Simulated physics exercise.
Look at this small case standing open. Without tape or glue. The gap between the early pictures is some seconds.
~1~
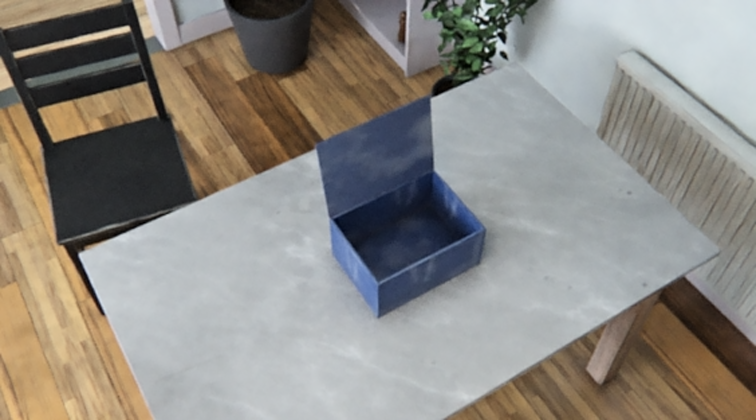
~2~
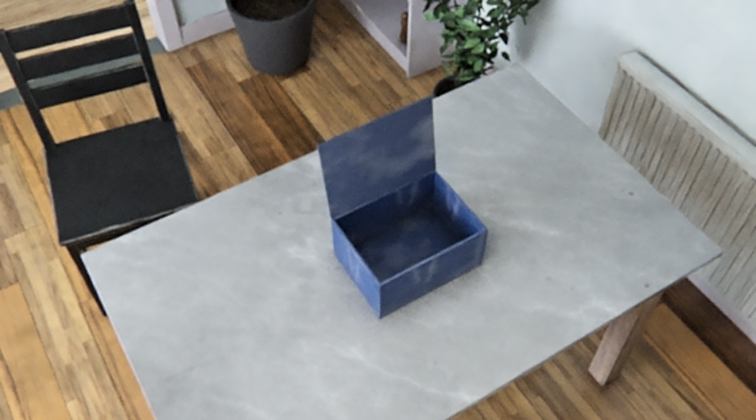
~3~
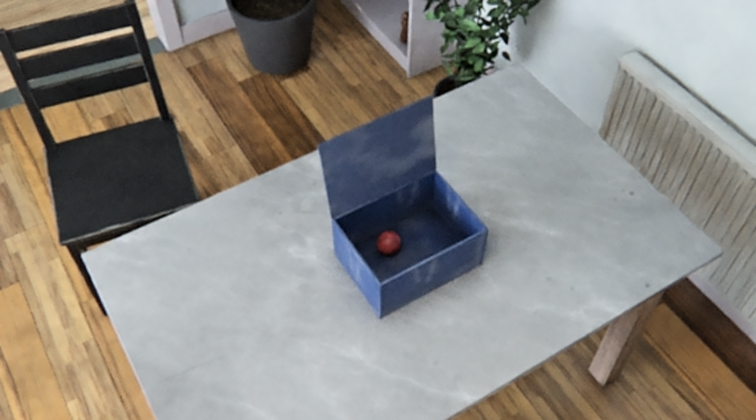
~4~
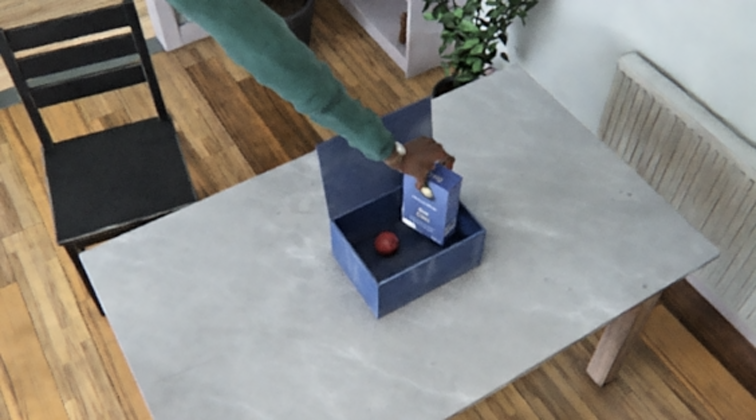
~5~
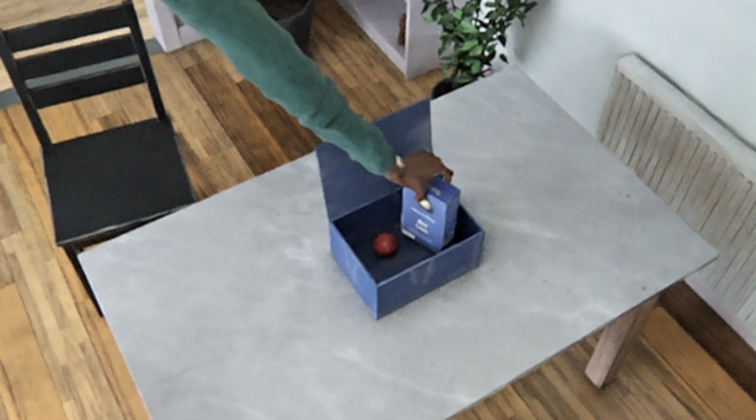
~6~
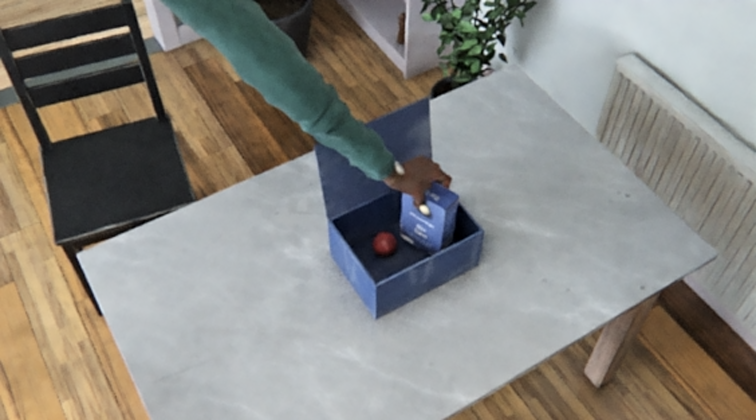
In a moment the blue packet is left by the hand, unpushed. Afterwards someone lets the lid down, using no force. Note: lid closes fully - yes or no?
No.
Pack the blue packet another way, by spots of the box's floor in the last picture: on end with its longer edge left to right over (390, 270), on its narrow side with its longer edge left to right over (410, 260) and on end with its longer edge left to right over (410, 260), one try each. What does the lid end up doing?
The lid stays up the first time, goes down the second time and stays up the third time.
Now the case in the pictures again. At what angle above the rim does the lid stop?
The lid sits around 45° above the rim.
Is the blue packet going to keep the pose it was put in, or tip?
At the finish it holds its orientation.
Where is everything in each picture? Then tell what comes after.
In the first frame, the last thing is not in view yet.
In the second frame, the last thing is not in view yet.
In the third frame, the last thing is not in view yet; red ball (389, 243).
The fourth frame shows still above its spot; blue packet (431, 200); red ball (387, 244).
The fifth frame shows still above its spot; blue packet (429, 212); red ball (386, 245).
The sixth frame shows put in, still held; blue packet (428, 217); red ball (385, 244).
Then, 0.20 s on from there, blue packet shifted a little near (427, 230).
Then, 1.30 s on from there, lid 85° above the rim; blue packet shifted a little near (427, 234).
Then, 1.60 s on from there, lid 61° above the rim; blue packet shifted a little near (427, 234).
Then, 1.70 s on from there, lid 49° above the rim; blue packet shifted a little near (427, 234).
In the end, lid 43° above the rim; moved from the start, blue packet; red ball unmoved. At the end, from the last picture's camera, blue packet near (427, 234).
